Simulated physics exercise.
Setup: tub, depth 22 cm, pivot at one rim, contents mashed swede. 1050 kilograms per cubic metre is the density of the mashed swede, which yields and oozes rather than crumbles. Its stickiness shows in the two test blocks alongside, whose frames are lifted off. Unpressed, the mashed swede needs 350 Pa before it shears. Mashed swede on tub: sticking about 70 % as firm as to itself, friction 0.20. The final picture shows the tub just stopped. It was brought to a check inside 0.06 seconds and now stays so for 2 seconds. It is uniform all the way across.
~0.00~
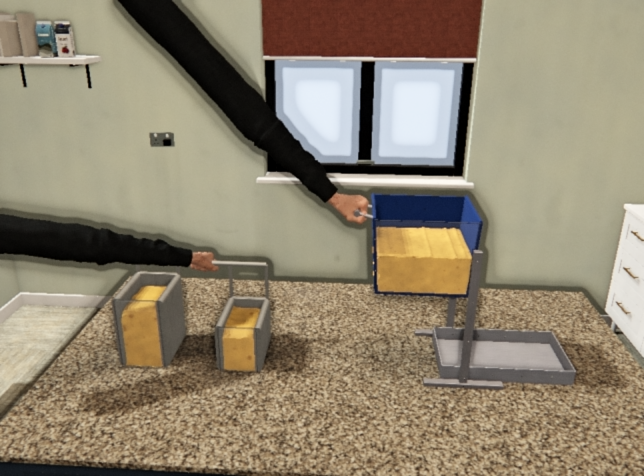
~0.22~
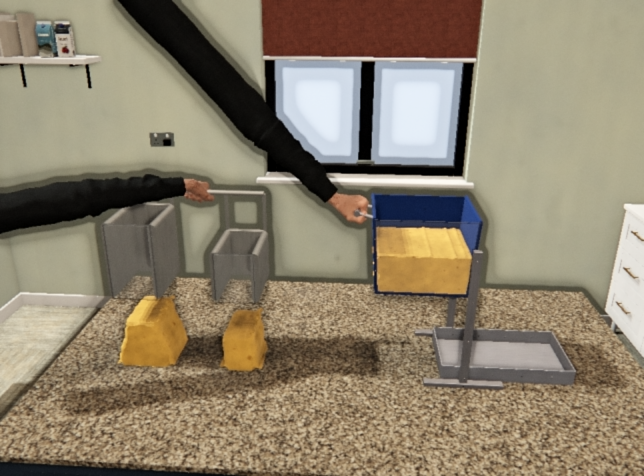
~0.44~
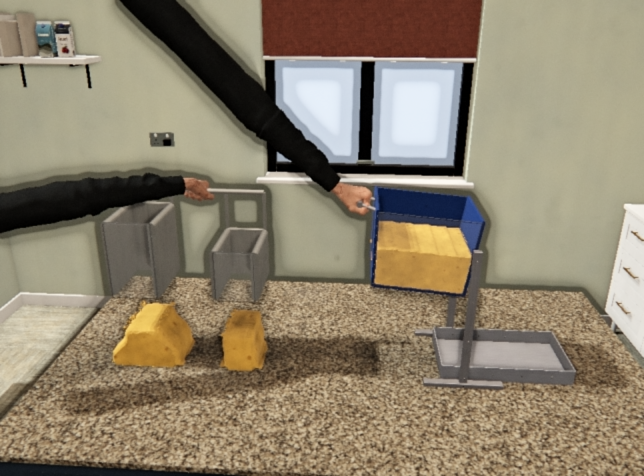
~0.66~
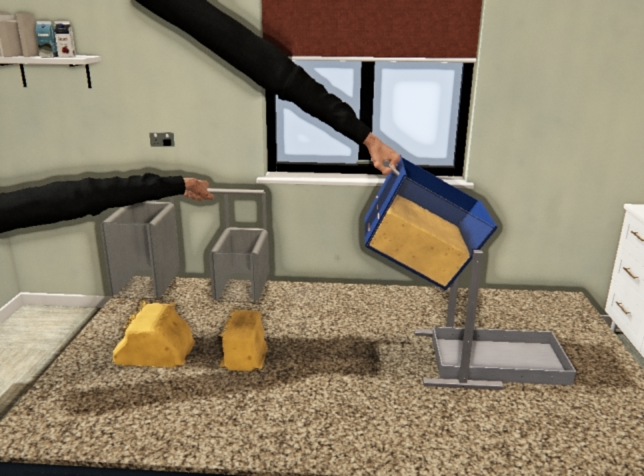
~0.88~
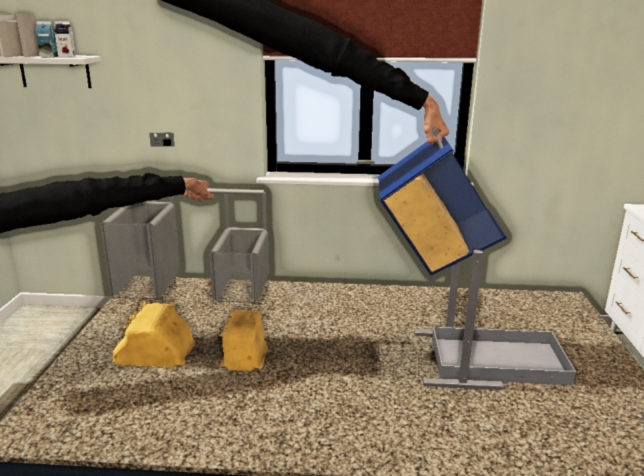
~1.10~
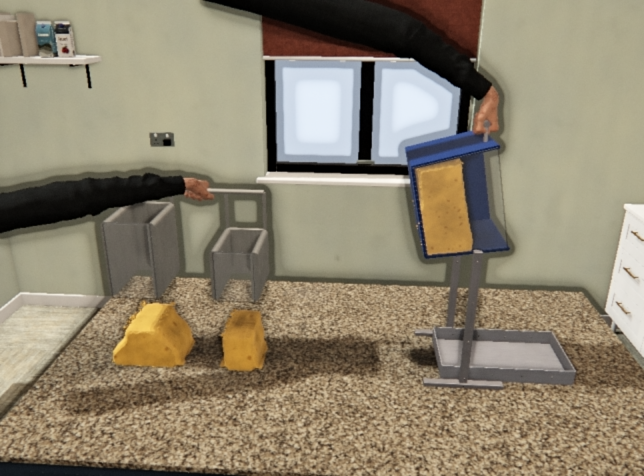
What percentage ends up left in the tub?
About 96 %.
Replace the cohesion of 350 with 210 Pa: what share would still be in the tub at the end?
It would be close to 70 percent.
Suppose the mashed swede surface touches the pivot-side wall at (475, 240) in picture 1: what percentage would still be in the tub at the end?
It would come to roughly 55 percent.
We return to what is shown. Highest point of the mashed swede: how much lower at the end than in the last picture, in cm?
About 10 cm.
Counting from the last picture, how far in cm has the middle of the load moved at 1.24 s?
The change is near 4 cm.
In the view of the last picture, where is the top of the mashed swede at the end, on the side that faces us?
The highest point is near (463, 201) in the last picture.
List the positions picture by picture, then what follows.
Handle-side rim at (376, 220), tilt 0 degrees; highest point of the mashed swede at (431, 256); test blocks 20 cm, 13 cm high (left to right), in the first frame.
Handle-side rim at (376, 220), tilt 0 degrees; highest point of the mashed swede at (431, 256); test blocks 16 cm, 12 cm high (left to right), in the second frame.
Handle-side rim at (380, 212), tilt 5 degrees; highest point of the mashed swede at (384, 248); test blocks 14 cm, 12 cm high (left to right), in the third frame.
Handle-side rim at (407, 177), tilt 28 degrees; highest point of the mashed swede at (392, 213); test blocks 14 cm, 12 cm high (left to right), in the fourth frame.
Handle-side rim at (453, 153), tilt 55 degrees; highest point of the mashed swede at (417, 180); test blocks 14 cm, 12 cm high (left to right), in the fifth frame.
Handle-side rim at (499, 149), tilt 78 degrees; highest point of the mashed swede at (457, 166); test blocks 14 cm, 12 cm high (left to right), in the sixth frame.
By 1.24 s, the tub is at 78 degrees and holds 100 %.
By 1.41 s, the tub is at 78 degrees and holds 98 %.
By 1.58 s, the tub is at 78 degrees and holds 96 %.
By 1.75 s, the tub is at 78 degrees and holds 96 %.
By 3.10 s, at the end, the tub is at 78 degrees and holds 96 %.
